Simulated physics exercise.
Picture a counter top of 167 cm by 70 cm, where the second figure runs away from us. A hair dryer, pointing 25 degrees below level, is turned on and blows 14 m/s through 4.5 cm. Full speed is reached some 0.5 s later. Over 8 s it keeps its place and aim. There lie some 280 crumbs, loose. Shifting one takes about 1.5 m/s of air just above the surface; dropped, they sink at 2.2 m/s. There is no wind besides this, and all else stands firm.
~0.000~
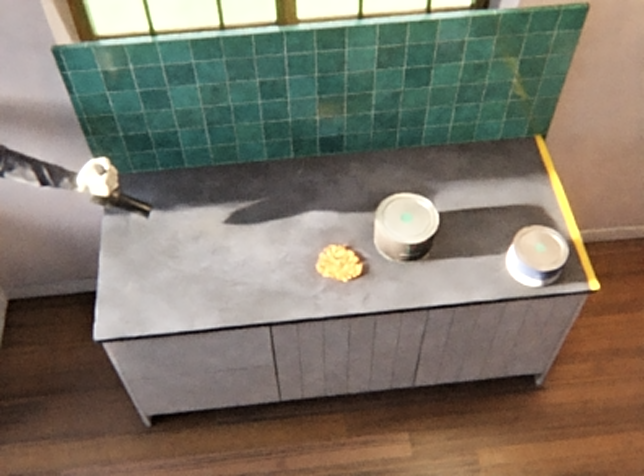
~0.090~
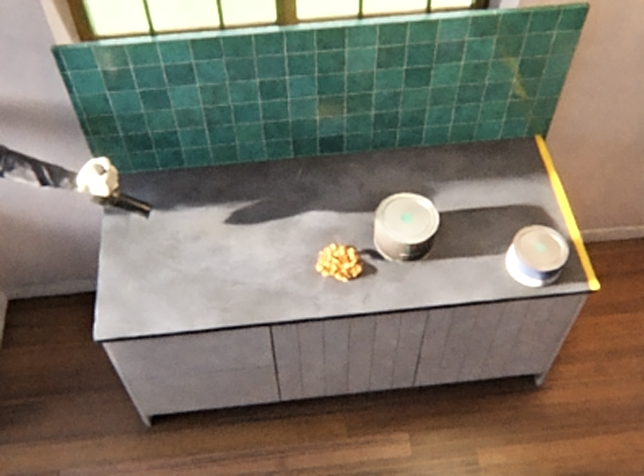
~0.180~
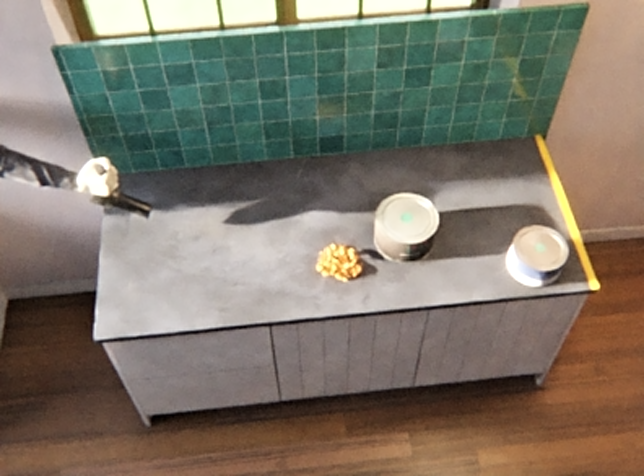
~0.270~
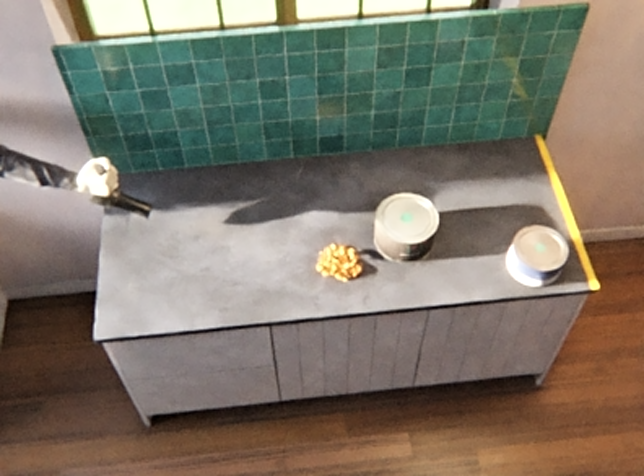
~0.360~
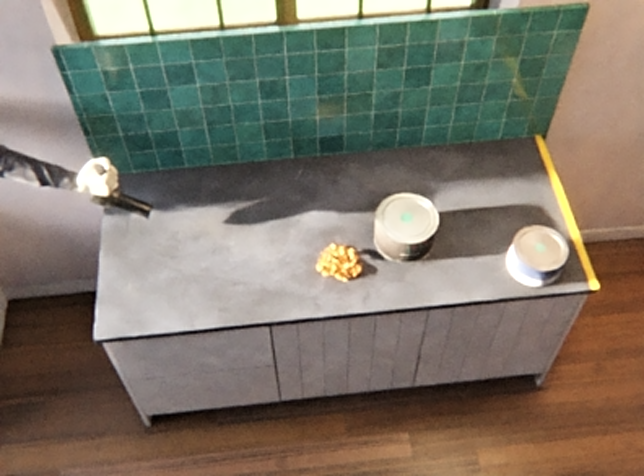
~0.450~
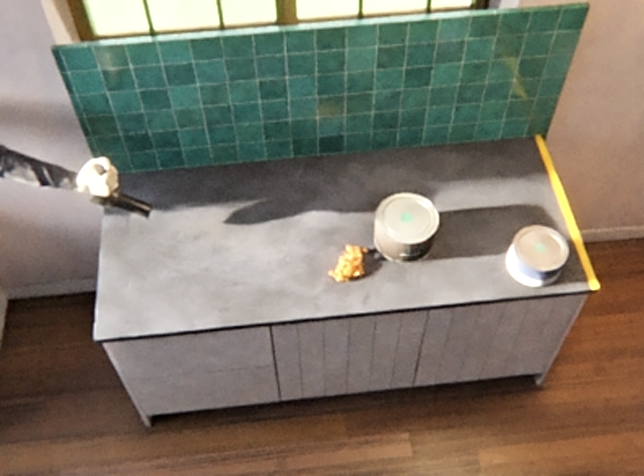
A dark arm-like shape with a pale end reaches in from the left over a grey counter, seen from above in a wood-floored room, with green tiles and a window behind. An orange-yellow cluster of crumbs lies near the middle beside a large tin, with another tin and a yellow edge at right. The view and crumbs stay still, then the cluster shifts slightly right and bunches up.
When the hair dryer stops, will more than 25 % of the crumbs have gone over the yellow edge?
No.
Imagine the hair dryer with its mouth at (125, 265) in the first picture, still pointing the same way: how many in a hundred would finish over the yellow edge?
That gives roughly 5 % in the end.
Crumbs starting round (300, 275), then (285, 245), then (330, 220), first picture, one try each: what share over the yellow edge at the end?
Results, one try each: 0 %, 10 %, 70 %.
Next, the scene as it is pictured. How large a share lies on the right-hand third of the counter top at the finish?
It comes out near 0 in a hundred.
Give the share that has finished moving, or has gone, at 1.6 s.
It comes out at some 100 %.
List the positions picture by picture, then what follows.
In the first frame, the middle of the crumbs is near (339, 263), none has stirred yet and the mouth of the hair dryer is at (151, 212).
In the second frame, the middle of the crumbs is near (338, 265), none has stirred yet and the yellow edge is centred on (568, 206).
In the third frame, the middle of the crumbs is near (338, 265), none has stirred yet, the top of a large tin is at (407, 218) and the top of a large tin is at (540, 248).
In the fourth frame, the middle of the crumbs is near (338, 265) and none has stirred yet.
In the fifth frame, the middle of the crumbs is near (338, 265) and none has stirred yet.
In the sixth frame, the middle of the crumbs is near (352, 266), the farthest in sight from the hair dryer is at (362, 273) and about 65 % have left their places.
After 1.6 s, 1 % are on the move or not yet settled, 0 % are over the yellow edge.
After 2.6 s, 0 % are on the move or not yet settled, 0 % are over the yellow edge.
After 4.4 s, 0 % are on the move or not yet settled, 0 % are over the yellow edge.
After 8.0 s, at the end, 0 % are over the yellow edge.
